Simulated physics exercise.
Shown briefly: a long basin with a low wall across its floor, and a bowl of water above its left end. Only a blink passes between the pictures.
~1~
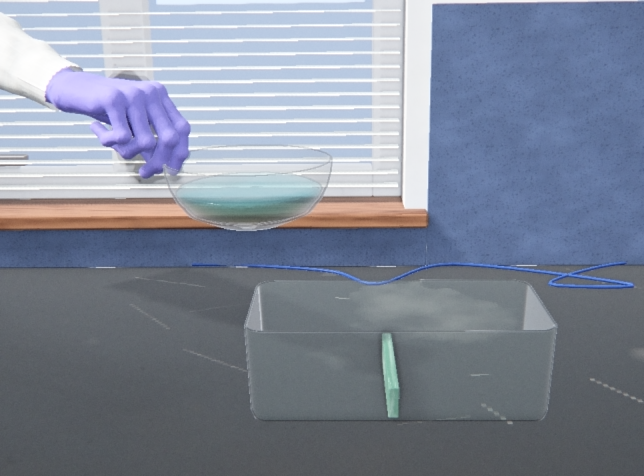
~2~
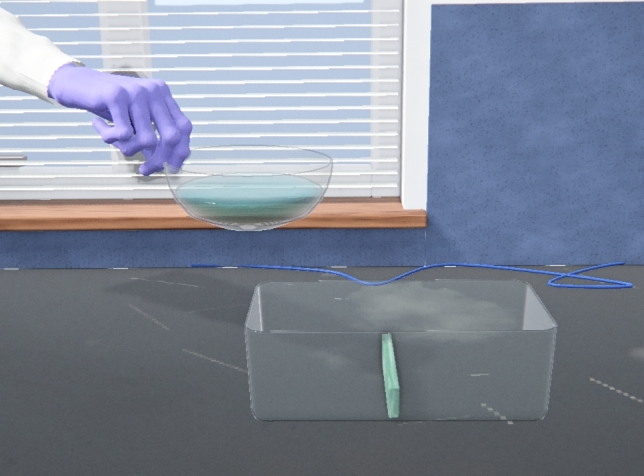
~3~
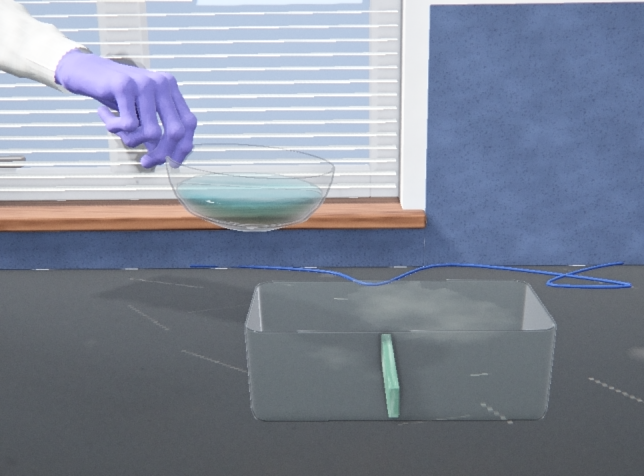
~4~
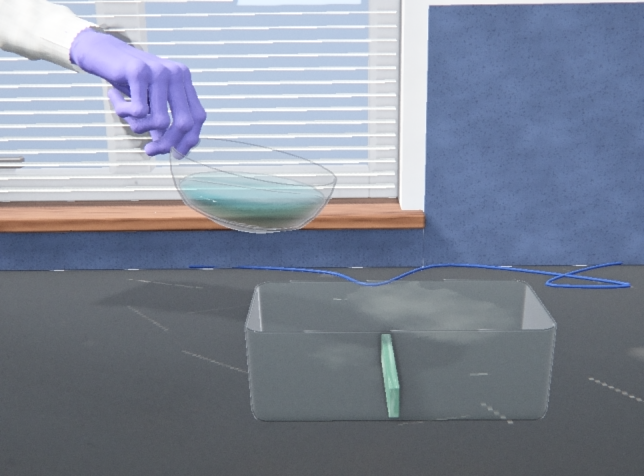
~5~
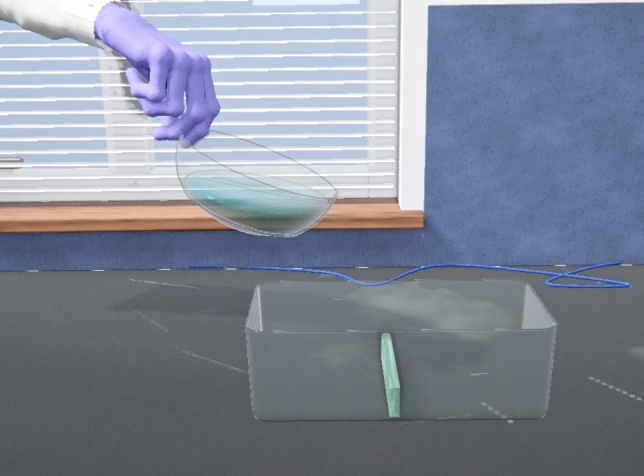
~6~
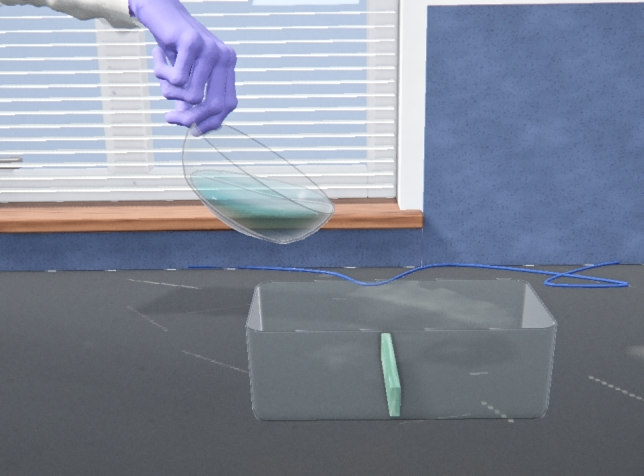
A purple-gloved hand tilts a glass bowl of bluish water rightward above a clear basin.
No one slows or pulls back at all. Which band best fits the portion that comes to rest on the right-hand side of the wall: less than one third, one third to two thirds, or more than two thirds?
The share right of the wall is left smaller than one third.
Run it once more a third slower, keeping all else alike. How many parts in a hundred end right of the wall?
It comes to some 20 in a hundred.
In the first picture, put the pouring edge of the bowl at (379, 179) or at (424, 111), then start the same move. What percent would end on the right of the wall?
The first start yields 60 per cent, the second 75 per cent.
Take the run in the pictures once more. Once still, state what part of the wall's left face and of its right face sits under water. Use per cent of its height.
Close to 50 for the left and 10 for the right.
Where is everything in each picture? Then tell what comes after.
In the first frame, it leans 0°; its right rim is at (331, 160); the water meets the walls at (176, 186) and (324, 186); the long basin's rim runs from (252, 306) to (542, 305); the wall's top is at (390, 360).
In the second frame, it leans 2°; its right rim is at (332, 163); the water meets the walls at (176, 186) and (324, 187).
In the third frame, it leans 6°; its right rim is at (334, 170); the water meets the walls at (177, 182) and (324, 189).
In the fourth frame, it leans 14°; its right rim is at (336, 181); the water meets the walls at (179, 179) and (326, 194).
In the fifth frame, it leans 23°; its right rim is at (336, 195); the water meets the walls at (185, 176) and (327, 199).
In the sixth frame, it leans 35°; its right rim is at (333, 211); the water meets the walls at (191, 173) and (330, 202).
A moment on, the bowl is tipped on its side and 5 per cent is still to pour, 54 is left of the wall and 1 right of it.
Next, the bowl is tipped right over and 0 per cent is still to pour, 76 is left of the wall and 9 right of it.
Then the bowl is tipped right over and 0 per cent is still to pour, 75 is left of the wall and 13 right of it.
Later the bowl is tipped right over and 0 per cent is still to pour, 76 is left of the wall and 14 right of it.
At rest 76 per cent lies left of the wall, 14 right of it and 11 outside.
